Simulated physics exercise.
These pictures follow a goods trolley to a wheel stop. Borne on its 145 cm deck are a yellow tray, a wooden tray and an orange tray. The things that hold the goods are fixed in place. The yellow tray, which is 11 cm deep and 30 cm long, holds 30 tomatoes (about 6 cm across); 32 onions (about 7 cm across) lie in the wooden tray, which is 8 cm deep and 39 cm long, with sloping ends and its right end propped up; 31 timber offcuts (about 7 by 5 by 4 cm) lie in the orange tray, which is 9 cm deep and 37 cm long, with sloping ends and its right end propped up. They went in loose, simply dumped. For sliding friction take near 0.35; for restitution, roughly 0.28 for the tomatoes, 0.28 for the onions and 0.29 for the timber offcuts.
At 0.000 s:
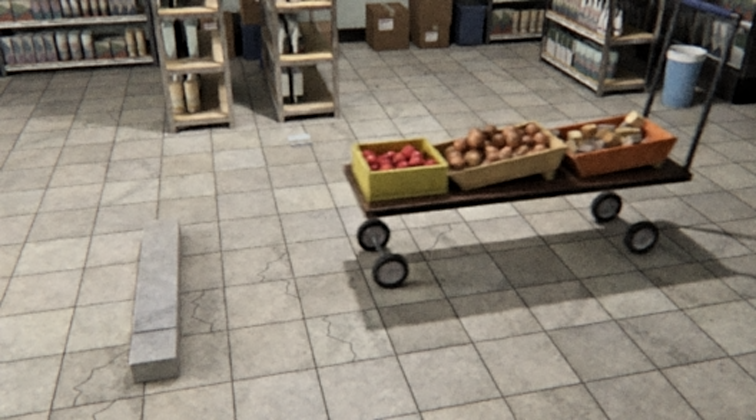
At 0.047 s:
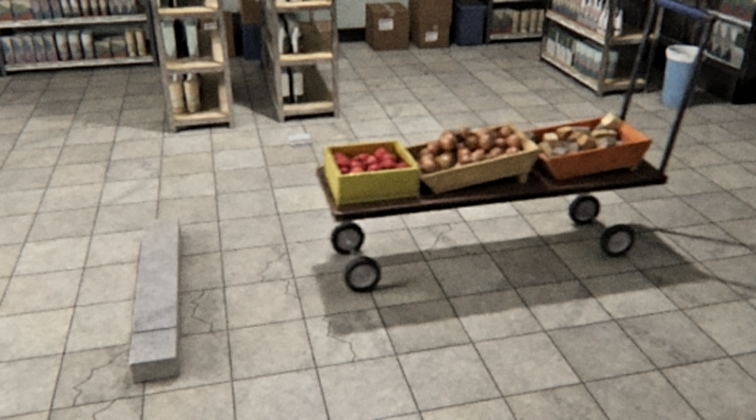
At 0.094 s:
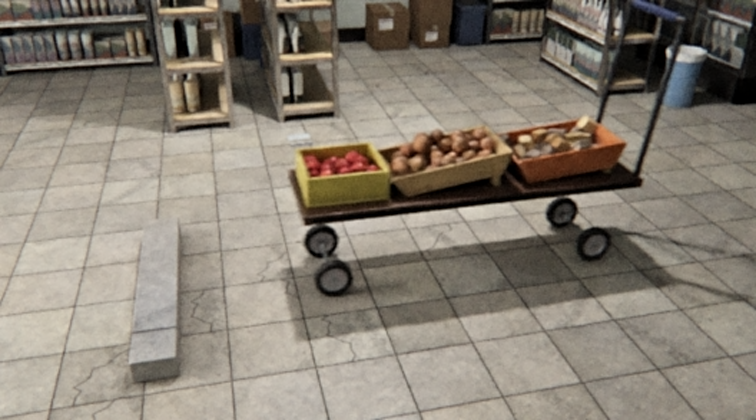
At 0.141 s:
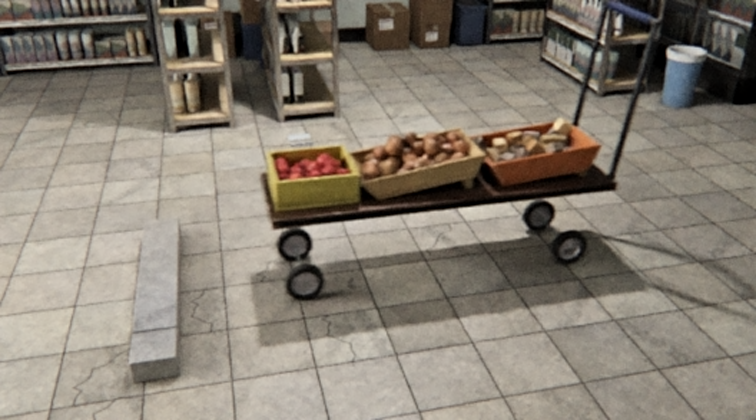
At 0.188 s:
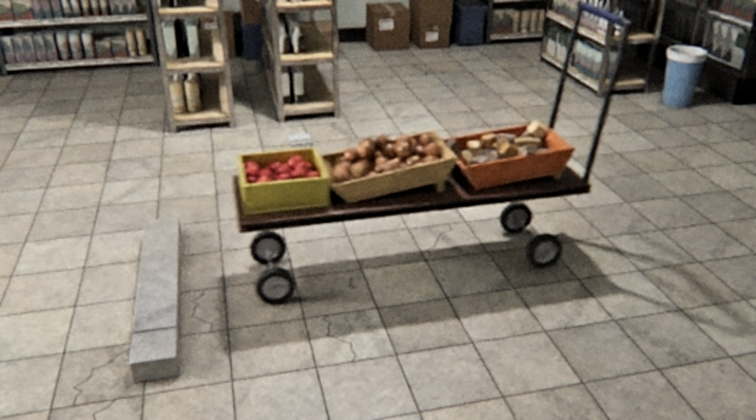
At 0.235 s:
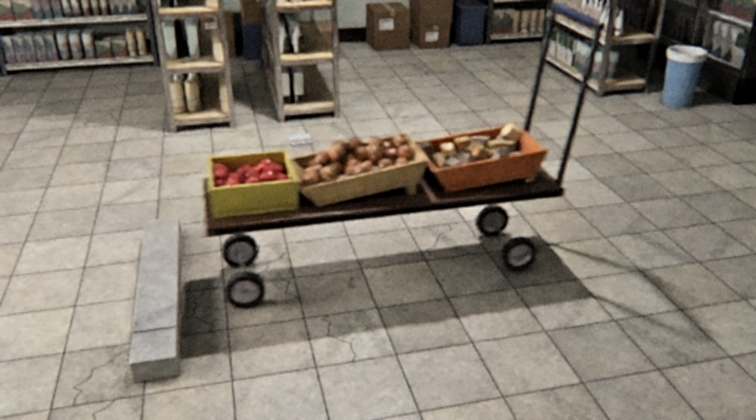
A trolley carrying yellow, wooden and orange trays rolls left across the tiled floor toward a low grey block.
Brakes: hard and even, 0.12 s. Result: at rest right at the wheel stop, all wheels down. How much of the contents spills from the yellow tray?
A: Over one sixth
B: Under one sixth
Option B: Under one sixth.
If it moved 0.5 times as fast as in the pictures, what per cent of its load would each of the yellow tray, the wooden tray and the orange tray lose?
Then the yellow tray sheds 0 per cent, the wooden tray 10 per cent, and the orange tray 0 per cent.
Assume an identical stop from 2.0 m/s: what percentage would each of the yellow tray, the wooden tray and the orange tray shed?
Yellow tray 0 %, wooden tray 20 %, orange tray 0 %.
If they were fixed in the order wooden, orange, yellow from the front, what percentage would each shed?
With that order the yellow tray sheds 0 per cent of its load, the wooden tray 50 per cent, and the orange tray 0 per cent.
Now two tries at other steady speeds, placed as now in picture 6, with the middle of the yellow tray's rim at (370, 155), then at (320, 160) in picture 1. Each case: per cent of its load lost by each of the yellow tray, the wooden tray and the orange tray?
Losses in order of the tries would be yellow tray 0 and 0 %, wooden tray 20 and 0 %, orange tray 0 and 0 %.
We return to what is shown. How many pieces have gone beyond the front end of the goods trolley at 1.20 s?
Some 3 pieces.
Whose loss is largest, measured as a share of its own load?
The wooden tray is the one.
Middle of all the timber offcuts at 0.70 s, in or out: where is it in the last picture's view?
Close to (414, 168).
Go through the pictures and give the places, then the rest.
In the first picture (each is followed by its nearest rim corner in this view), yellow tray, (372, 173); orange tray, (575, 156); 79 cm short of the stop; none out.
The second picture shows yellow tray, (341, 176); orange tray, (548, 158); 67 cm short of the stop.
The third picture shows yellow tray, (310, 179); orange tray, (521, 161); 55 cm short of the stop.
The fourth picture shows yellow tray, (278, 182); orange tray, (494, 164); 43 cm short of the stop.
The fifth picture shows yellow tray, (246, 185); orange tray, (466, 167); 30 cm short of the stop.
The sixth picture shows yellow tray, (213, 188); orange tray, (437, 170); 18 cm short of the stop; none out.
After 0.25 s, it begins to slow.
After 0.35 s, yellow tray 30 in, 0 out, wooden tray 32 in, 0 out and orange tray 31 in, 0 out.
After 0.47 s, yellow tray 30 in, 0 out, wooden tray 29 in, 3 out and orange tray 30 in, 1 out.
After 0.70 s, yellow tray 30 in, 0 out, wooden tray 23 in, 9 out and orange tray 28 in, 3 out.
When it is over (at 1.20 s), yellow tray 30 in, 0 out, wooden tray 23 in, 9 out and orange tray 28 in, 3 out. Asked share, 0 of 30, 0 per cent.
